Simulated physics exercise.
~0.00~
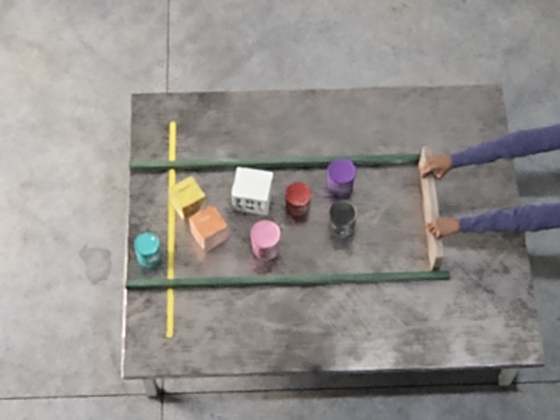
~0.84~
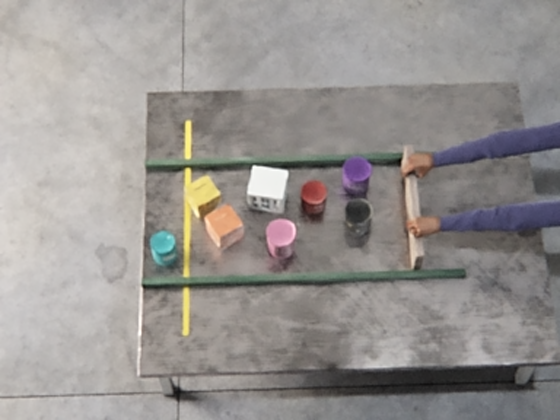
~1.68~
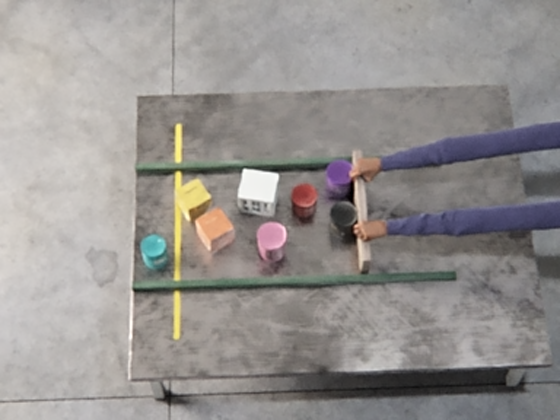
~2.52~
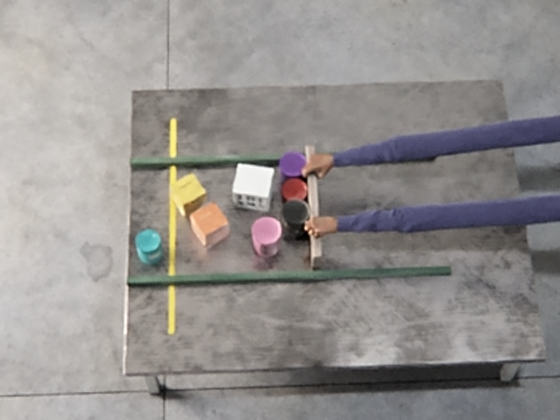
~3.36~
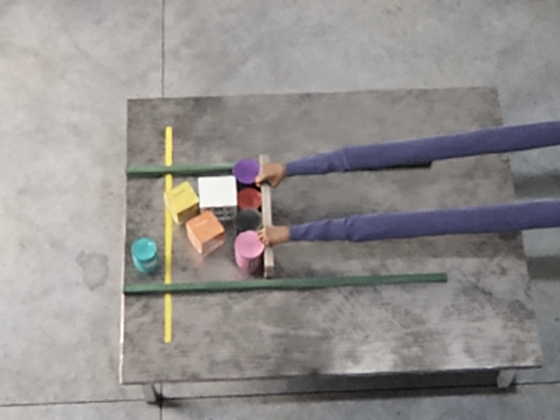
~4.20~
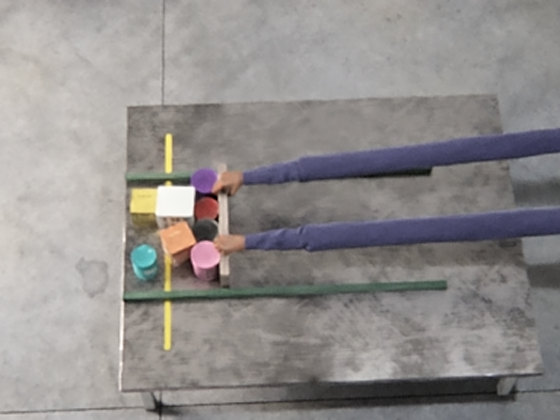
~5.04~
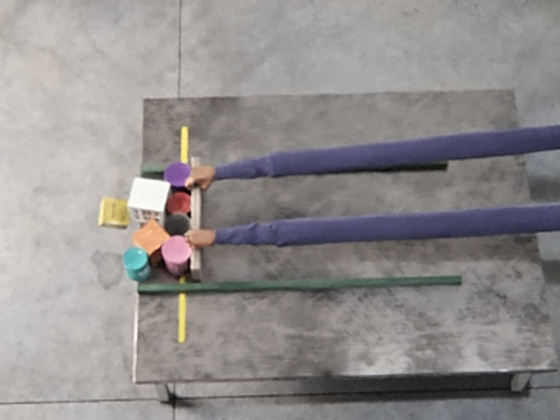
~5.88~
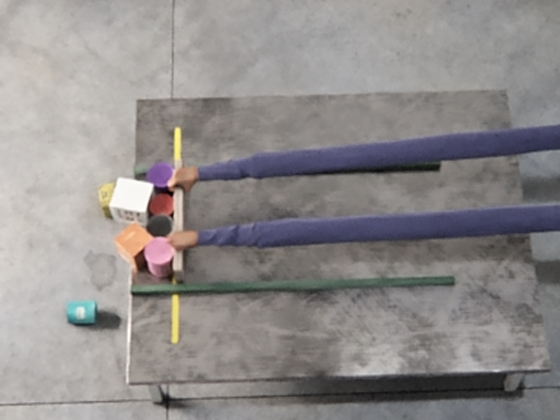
Two hands pushed a wooden plank left across a raised deck, gathering colorful pails, a white crate and boxes into a tight cluster until the plank reached the yellow tape, and the yellow box and then the turquoise canister went off the left edge.
